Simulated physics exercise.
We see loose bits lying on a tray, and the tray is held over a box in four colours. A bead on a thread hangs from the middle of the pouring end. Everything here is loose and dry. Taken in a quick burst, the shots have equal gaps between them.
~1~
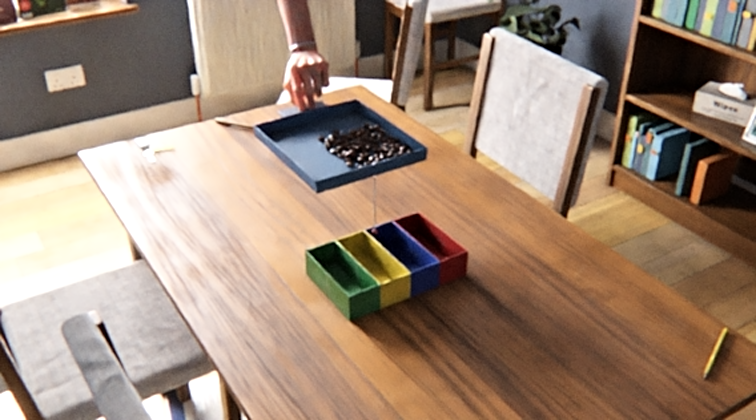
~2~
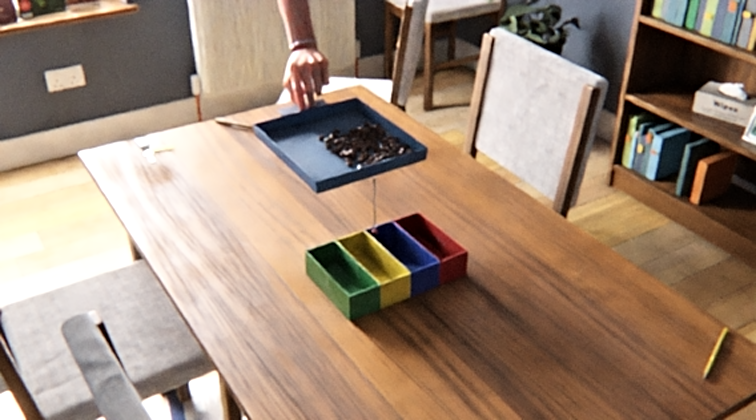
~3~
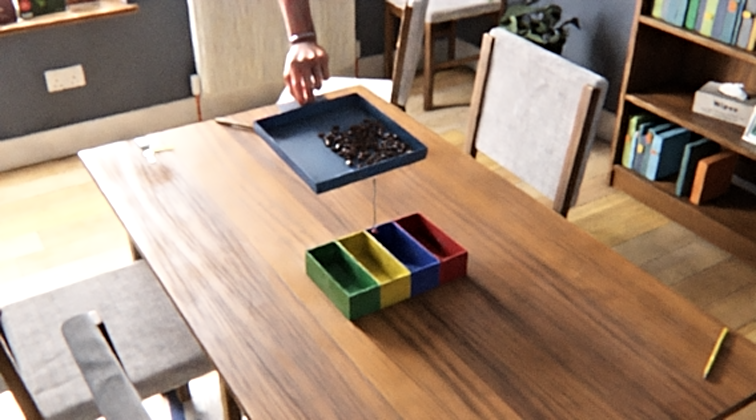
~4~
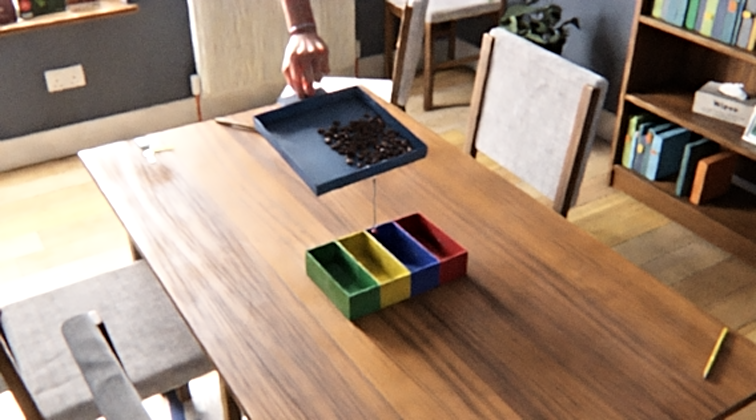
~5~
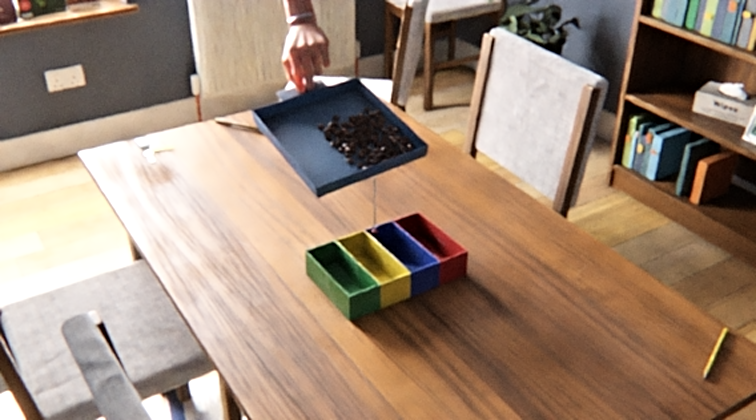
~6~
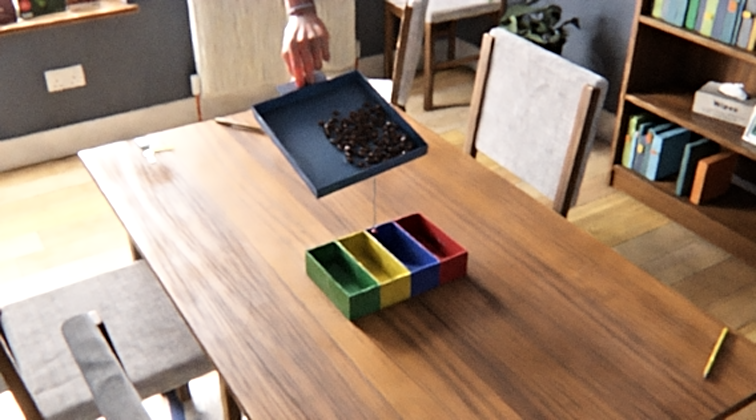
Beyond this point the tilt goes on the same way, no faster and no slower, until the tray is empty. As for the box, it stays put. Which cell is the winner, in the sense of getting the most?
Winner: Green.
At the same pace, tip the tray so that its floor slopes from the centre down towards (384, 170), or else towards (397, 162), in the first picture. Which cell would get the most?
First try: The cell in red. Second try: The cell in red.
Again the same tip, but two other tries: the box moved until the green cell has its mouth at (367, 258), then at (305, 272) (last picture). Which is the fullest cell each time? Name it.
Try 1 - green; try 2 - the cell in yellow.
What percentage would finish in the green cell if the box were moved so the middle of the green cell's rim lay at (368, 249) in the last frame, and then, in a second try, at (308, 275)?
I'd expect some 20 percent, and then some 0 percent.
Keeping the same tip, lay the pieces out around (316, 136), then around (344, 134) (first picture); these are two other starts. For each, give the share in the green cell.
About 80 %, then about 60 %.
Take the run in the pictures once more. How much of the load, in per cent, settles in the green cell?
It comes to around 70 per cent of the load.
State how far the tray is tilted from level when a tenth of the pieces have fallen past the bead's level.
Somewhere near 90 degrees, I'd say.
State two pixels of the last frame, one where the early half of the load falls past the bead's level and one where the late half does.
Roughly (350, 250) first, then roughly (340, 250).
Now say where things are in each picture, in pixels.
Corners of the pouring end at (317, 180) and (426, 147), level; middle of the load at (368, 144), flat chocolate drops; bead on its thread at (375, 232); green cell at (364, 300); yellow cell at (395, 288); blue cell at (425, 277); red cell at (453, 266), in the first frame.
Corners of the pouring end at (317, 181) and (426, 147), level; middle of the load at (368, 143), in the second frame.
Corners of the pouring end at (317, 182) and (427, 147), tipped barely, lowest at the left corner; middle of the load at (368, 141), in the third frame.
Corners of the pouring end at (317, 184) and (427, 146), tipped a little, lowest at the left corner; middle of the load at (368, 138), in the fourth frame.
Corners of the pouring end at (317, 186) and (427, 145), tipped a little, lowest at the left corner; middle of the load at (368, 134), in the fifth frame.
Corners of the pouring end at (317, 188) and (427, 144), tipped clearly, lowest at the left corner; middle of the load at (369, 138); green cell at (364, 300); yellow cell at (395, 288); blue cell at (425, 277); red cell at (453, 266), in the sixth frame.
Soon, tray tipped steeply; all on the tray.
A while on, tray tipped right over; about two thirds on the tray; about a quarter in the green cell; a stray few in the yellow cell; about a quarter falling or outside the box.
Towards the end, tray tipped past a quarter turn; about two thirds in the green cell; about a quarter in the yellow cell; a stray few falling or outside the box.
Finally, tray tipped past a quarter turn; about two thirds in the green cell; about a quarter in the yellow cell; none in the blue cell; none in the red cell; a stray few outside the box.
